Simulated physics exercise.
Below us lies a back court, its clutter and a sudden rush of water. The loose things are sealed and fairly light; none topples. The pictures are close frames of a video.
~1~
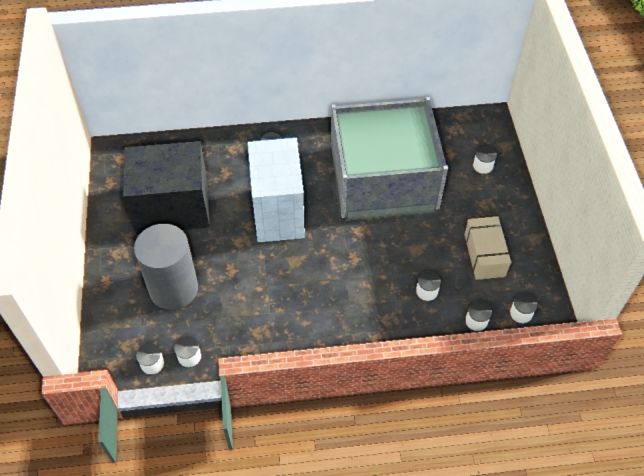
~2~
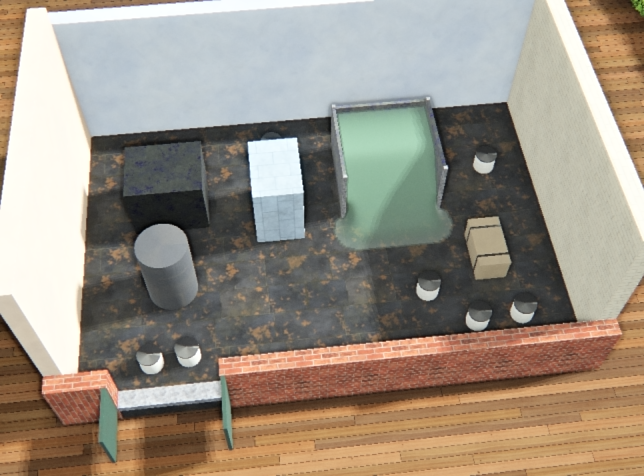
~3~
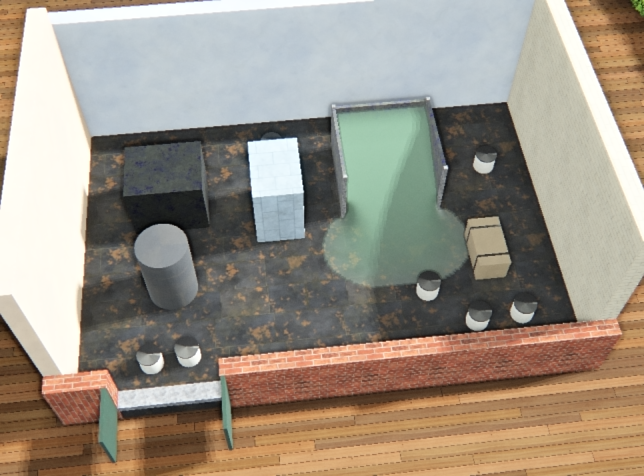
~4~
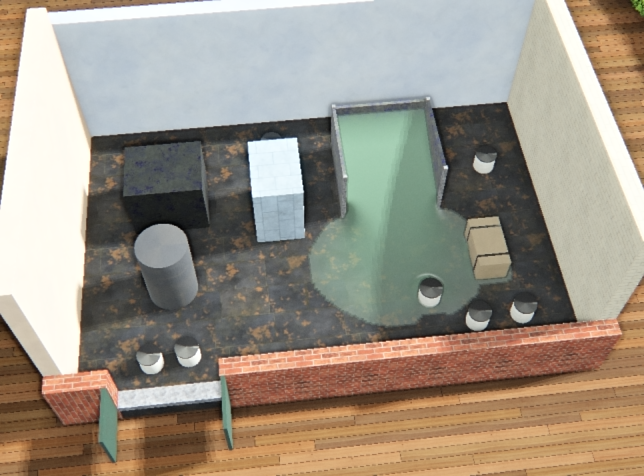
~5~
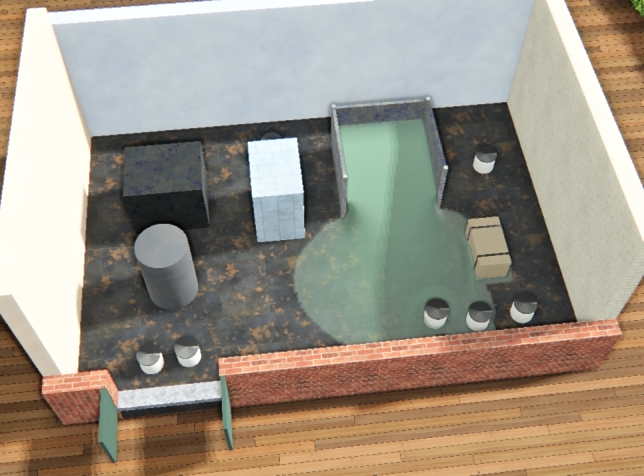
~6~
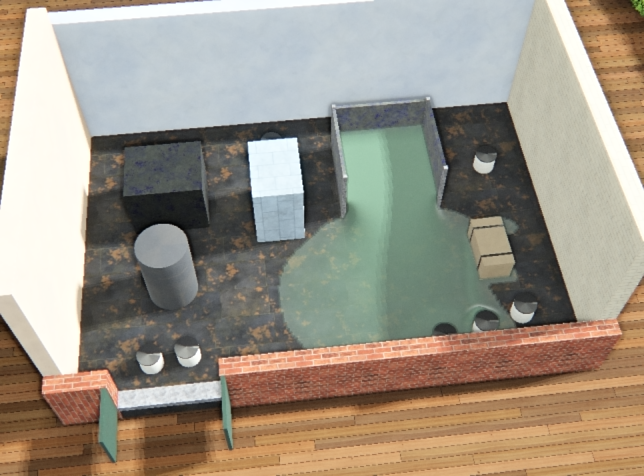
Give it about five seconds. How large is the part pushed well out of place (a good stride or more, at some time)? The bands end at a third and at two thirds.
Share: Two thirds or more.
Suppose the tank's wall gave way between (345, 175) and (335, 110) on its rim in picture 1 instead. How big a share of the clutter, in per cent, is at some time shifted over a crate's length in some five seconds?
About 20 per cent.
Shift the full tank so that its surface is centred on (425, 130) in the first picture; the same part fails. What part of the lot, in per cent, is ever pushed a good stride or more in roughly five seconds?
I make it 90 per cent.
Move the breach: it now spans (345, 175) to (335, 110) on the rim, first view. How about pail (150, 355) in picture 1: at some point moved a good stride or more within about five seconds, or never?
My call: That far or more.
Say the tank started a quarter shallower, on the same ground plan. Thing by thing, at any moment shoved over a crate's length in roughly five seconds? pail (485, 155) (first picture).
Verdict: Short of that.
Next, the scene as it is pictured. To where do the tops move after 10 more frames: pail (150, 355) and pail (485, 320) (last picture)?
Near (118, 357) and (546, 262).
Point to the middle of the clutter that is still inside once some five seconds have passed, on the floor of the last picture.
Close to (368, 191).
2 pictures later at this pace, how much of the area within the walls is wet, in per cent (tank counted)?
About 35 per cent.
A moment on, 2 of 8 are well off their spots; 2 afloat.
Next, 4 of 8 are well off their spots; 3 afloat.
Later, 6 of 8 are well off their spots; 3 afloat.
In the end, 6 of 8 are well off their spots, and 6 have been at some point; 1 afloat.
